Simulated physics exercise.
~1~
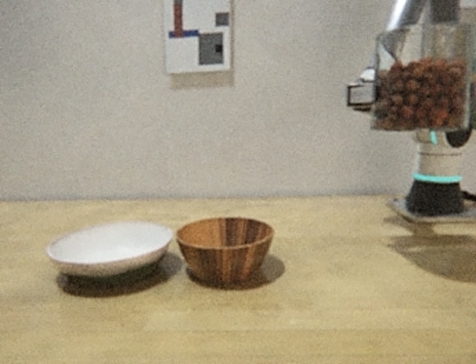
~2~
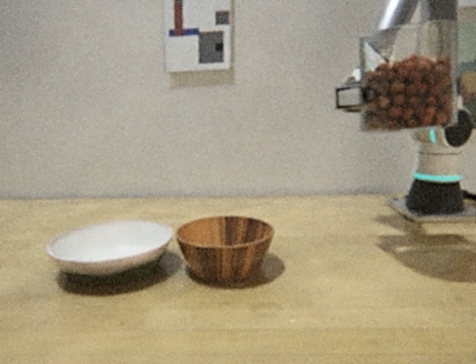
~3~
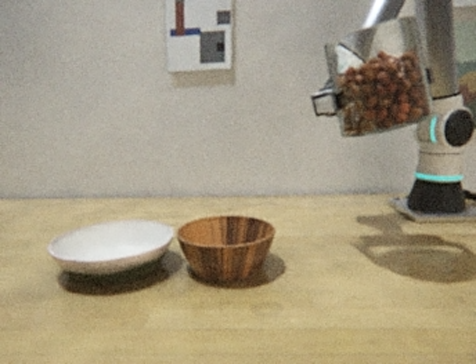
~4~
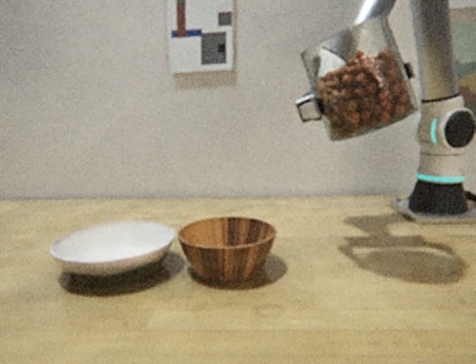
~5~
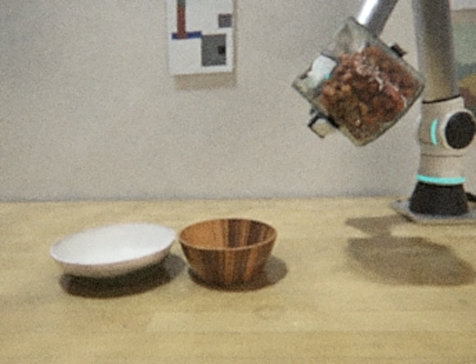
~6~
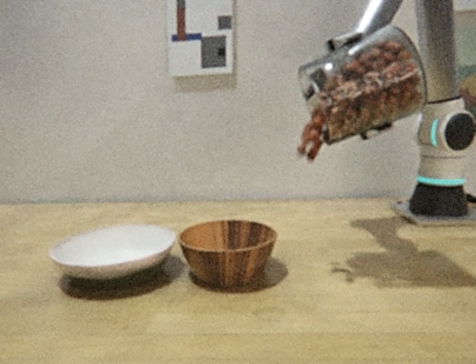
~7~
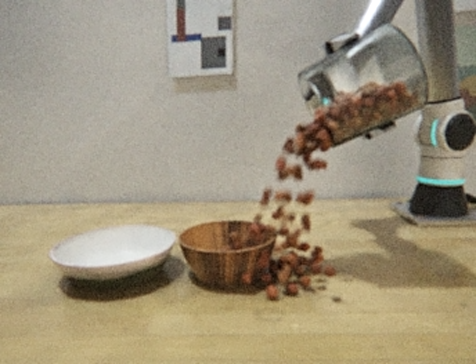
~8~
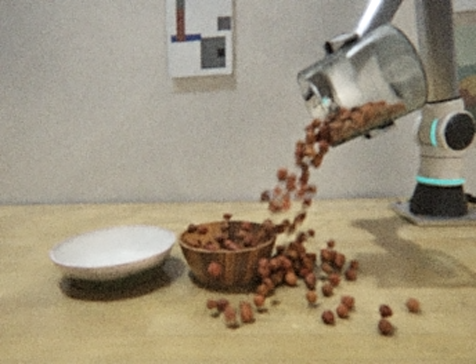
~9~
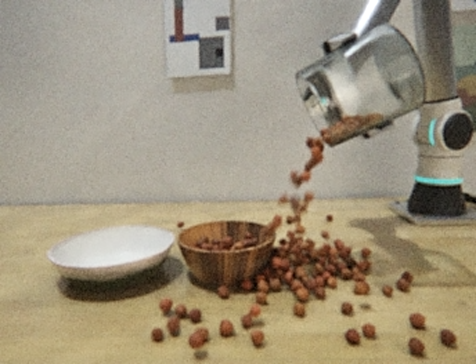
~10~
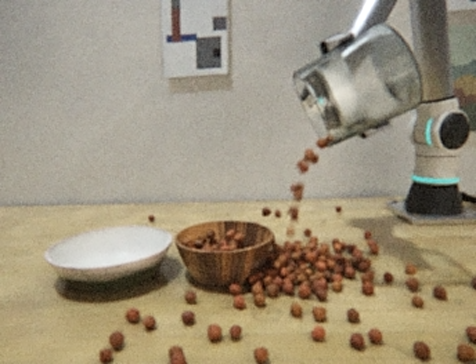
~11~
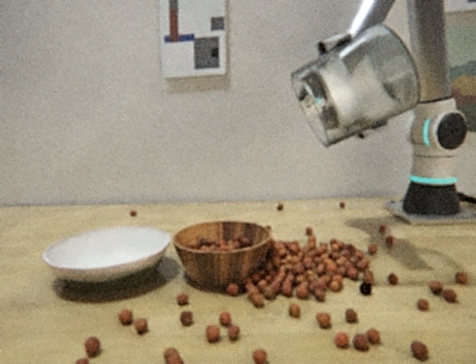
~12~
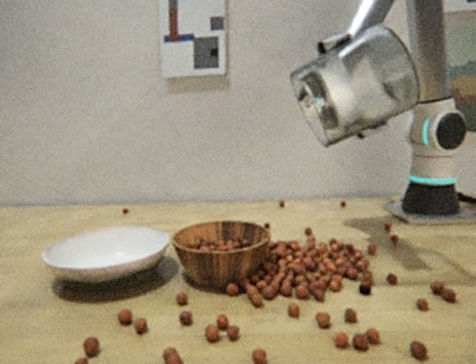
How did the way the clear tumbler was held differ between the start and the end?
At the start the robot arm held the tumbler upright, and by the end it was holding it tipped over on its side.
